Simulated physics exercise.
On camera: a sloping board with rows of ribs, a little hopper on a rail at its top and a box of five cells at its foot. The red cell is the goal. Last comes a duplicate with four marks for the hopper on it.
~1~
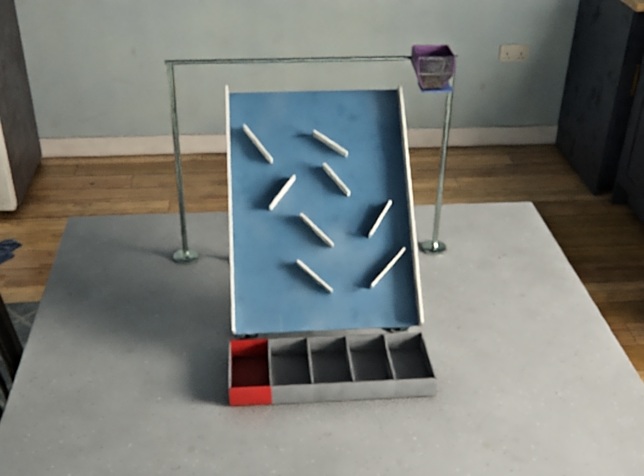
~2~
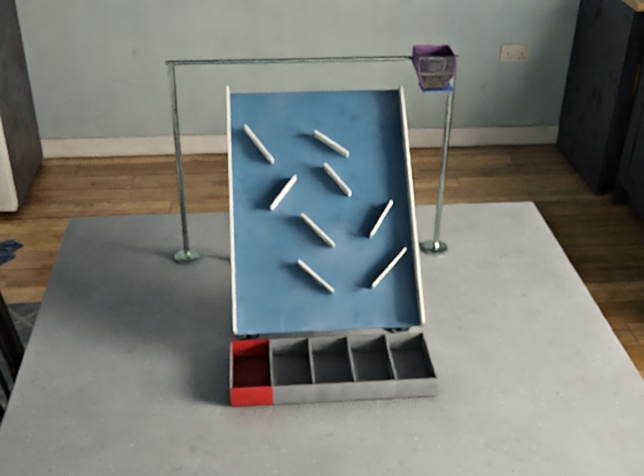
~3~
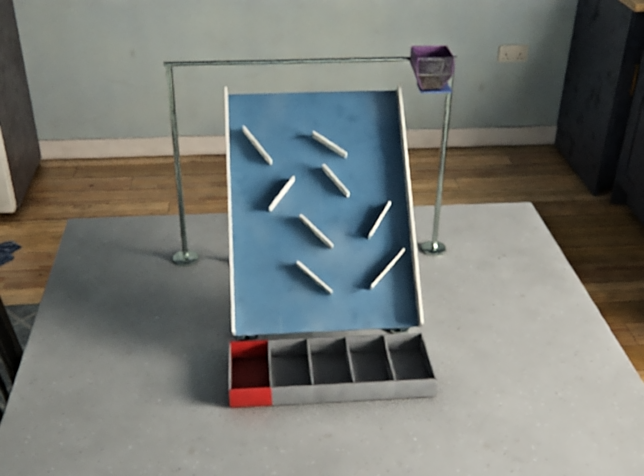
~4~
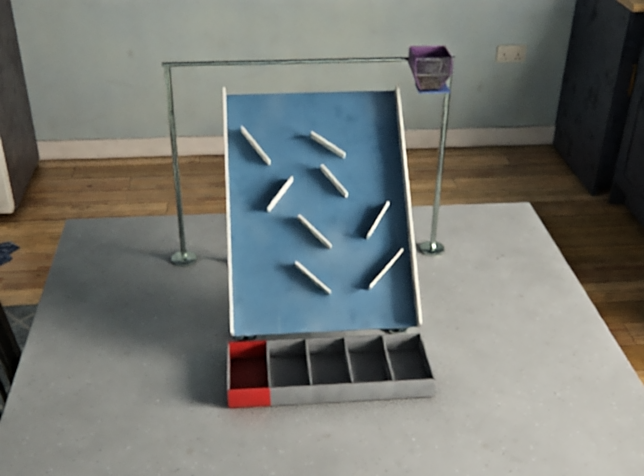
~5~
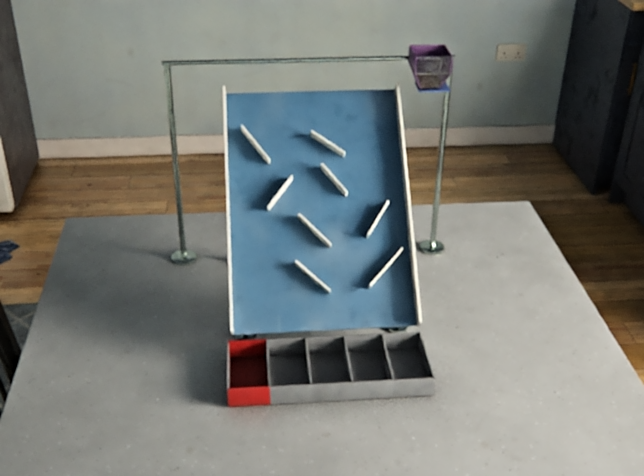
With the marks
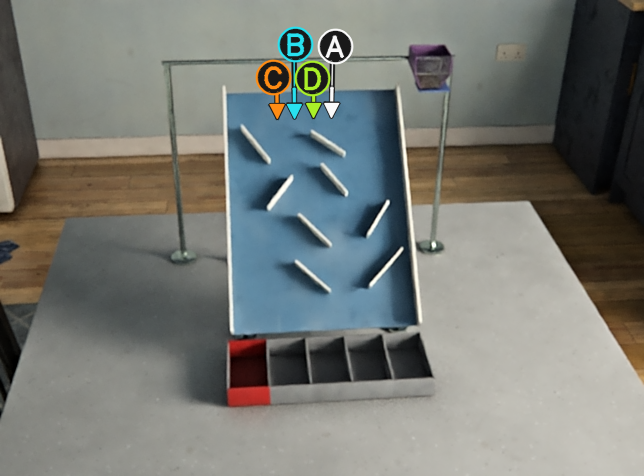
The clip opens on a tilted blue board with eight short white ribs, a small purple hopper at the right end of a metal rail above it, and a five-celled box at its foot, the leftmost cell red. Throughout, the hopper and everything else stay essentially still.
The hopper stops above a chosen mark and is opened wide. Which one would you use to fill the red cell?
Choose C.
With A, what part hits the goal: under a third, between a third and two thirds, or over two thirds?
Mark A gives under a third.
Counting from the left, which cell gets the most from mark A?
It is the third one.
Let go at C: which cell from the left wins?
It is the first one.
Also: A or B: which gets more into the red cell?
The answer is B.
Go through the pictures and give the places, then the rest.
In the first picture, hopper at (431, 79), chocolate balls, door shut.
In the second picture, ribs (245, 125) to (273, 160), (315, 131) to (348, 153), (271, 207) to (296, 175).
In the third picture, ribs (324, 164) to (349, 193), (301, 215) to (333, 245), (370, 235) to (391, 201).
In the fourth picture, ribs (296, 262) to (330, 292), (371, 286) to (403, 249).
In the fifth picture, red cell at (249, 395), number 1 of 5 from the left.
On the marked copy, mark A meets the board at (331, 112); mark B meets the board at (294, 113); mark C meets the board at (277, 113); mark D meets the board at (313, 112).
If A is chosen, a stray few in the red cell, most in other cells, about a quarter outside the box.
If B is chosen, about a quarter in the red cell, about a third in other cells, about a third outside the box.
If C is chosen, about a third in the red cell, about a quarter in other cells, about a third outside the box.
If D is chosen, a small part in the red cell, about two thirds in other cells, about a quarter outside the box.
